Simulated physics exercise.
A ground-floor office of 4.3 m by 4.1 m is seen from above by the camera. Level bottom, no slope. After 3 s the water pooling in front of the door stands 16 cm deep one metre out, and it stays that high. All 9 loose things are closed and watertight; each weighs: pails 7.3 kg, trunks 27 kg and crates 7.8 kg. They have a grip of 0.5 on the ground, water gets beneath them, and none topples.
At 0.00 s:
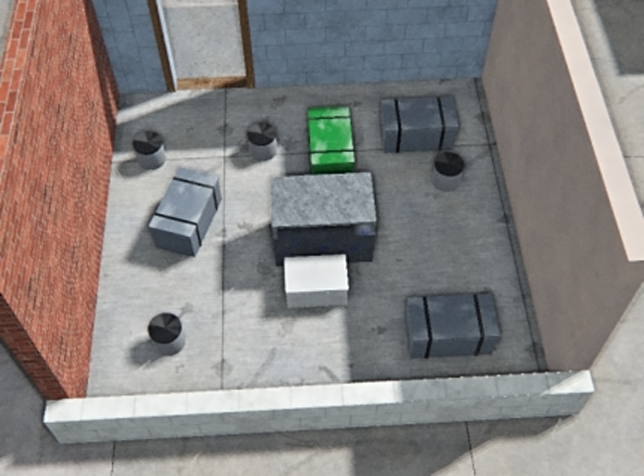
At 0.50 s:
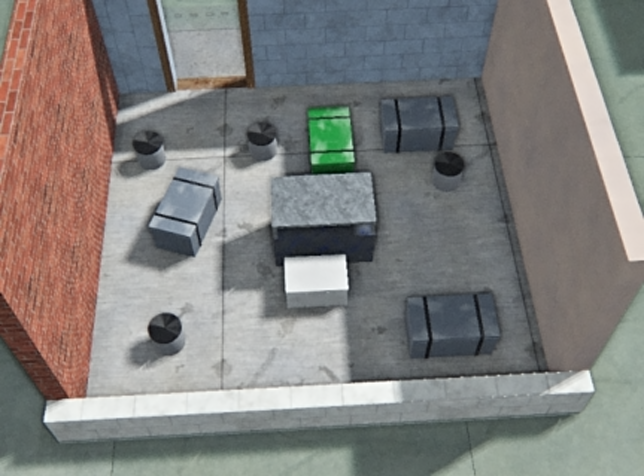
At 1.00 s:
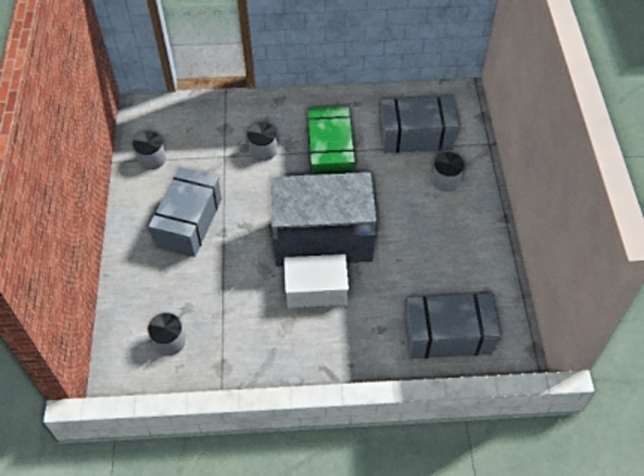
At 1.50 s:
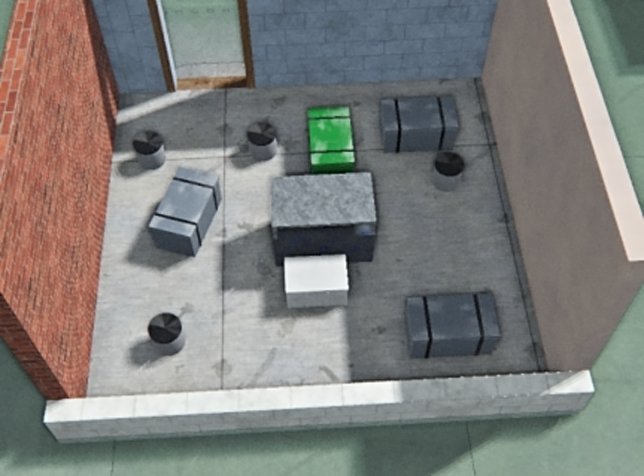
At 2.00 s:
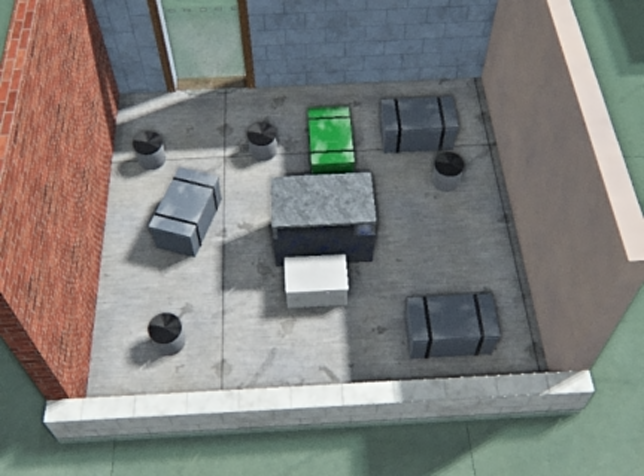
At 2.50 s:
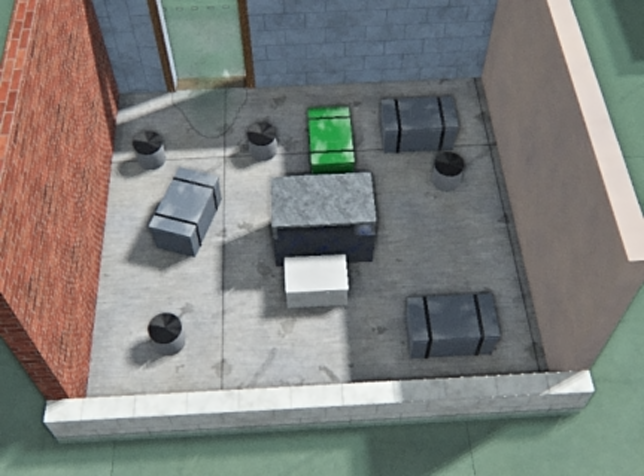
Walled room seen from above, green trunk, grey trunks and crates staying still as shallow water surrounds it and enters the doorway.
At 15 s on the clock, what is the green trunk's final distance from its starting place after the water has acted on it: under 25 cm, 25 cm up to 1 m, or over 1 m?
Under 25 cm.
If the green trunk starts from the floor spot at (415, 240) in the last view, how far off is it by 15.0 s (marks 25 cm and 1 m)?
By then it keeps its spot.
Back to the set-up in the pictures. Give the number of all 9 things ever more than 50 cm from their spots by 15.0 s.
The total is 0.
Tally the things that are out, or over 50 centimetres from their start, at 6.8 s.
Count then: 0.
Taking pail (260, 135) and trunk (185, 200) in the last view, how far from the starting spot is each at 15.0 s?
The first is 0 cm from its start, the second 40 cm.
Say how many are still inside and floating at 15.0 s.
At that time, 1.
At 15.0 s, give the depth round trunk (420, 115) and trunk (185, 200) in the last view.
Roughly 6 and 7 cm.
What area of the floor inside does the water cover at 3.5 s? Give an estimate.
About 2.5 m2.
After 3.5 s the green trunk is near (331, 135), 0.0 m from its start, aground; 0 afloat.
After 6.8 s the green trunk is near (331, 135), 0.0 m from its start, aground; 0 afloat.
After 11.0 s the green trunk is near (331, 135), 0.0 m from its start, aground; 0 afloat.
After 15.0 s the green trunk is near (331, 135), 0.0 m from its start, aground; 1 afloat.
